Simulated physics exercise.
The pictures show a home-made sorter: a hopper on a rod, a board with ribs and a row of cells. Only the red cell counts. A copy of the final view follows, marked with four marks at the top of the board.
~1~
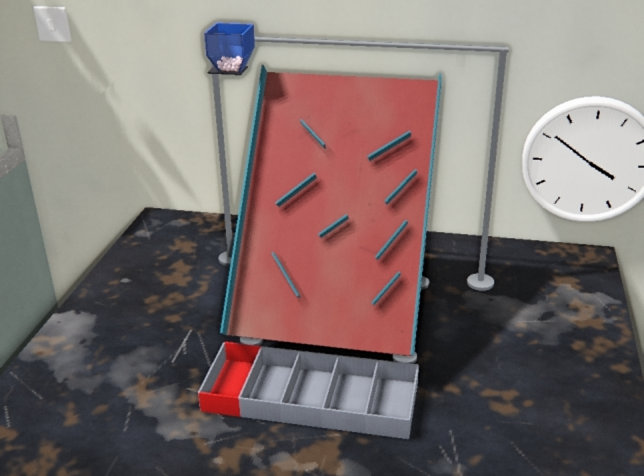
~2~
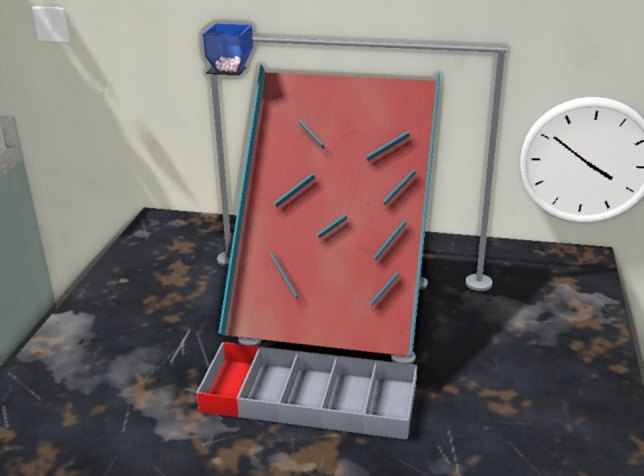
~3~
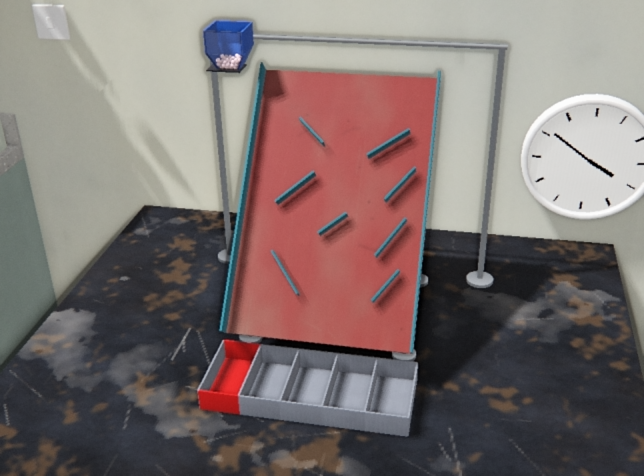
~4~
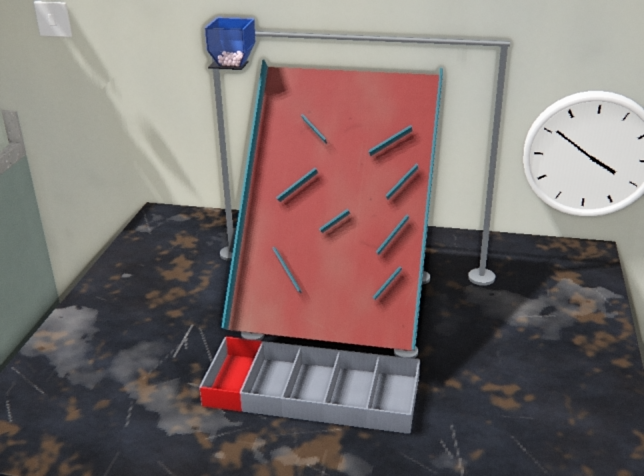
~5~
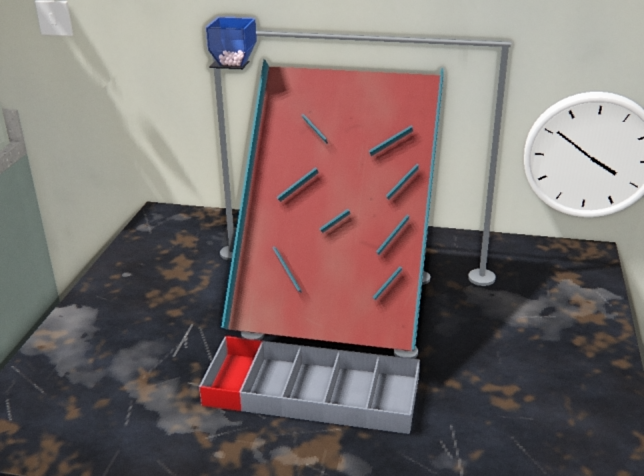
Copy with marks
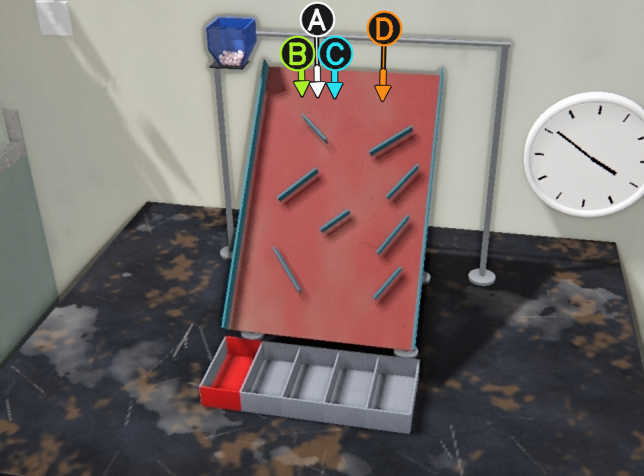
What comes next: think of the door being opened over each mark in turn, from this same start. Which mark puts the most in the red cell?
Mark B does it best.
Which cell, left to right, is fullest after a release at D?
The third from the left.
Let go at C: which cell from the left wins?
The third.
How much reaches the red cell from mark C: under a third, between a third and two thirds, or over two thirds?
Under a third.
On the marked copy, mark A meets the board at (317, 91); mark B meets the board at (302, 90); mark C meets the board at (334, 92); mark D meets the board at (382, 95).
If A is chosen, a stray few in the red cell, about a third in other cells, about two thirds outside the box.
If B is chosen, about a third in the red cell, a small part in other cells, about half outside the box.
If C is chosen, none in the red cell, about half in other cells, about half outside the box.
If D is chosen, a small part in the red cell, most in other cells, a small part outside the box.
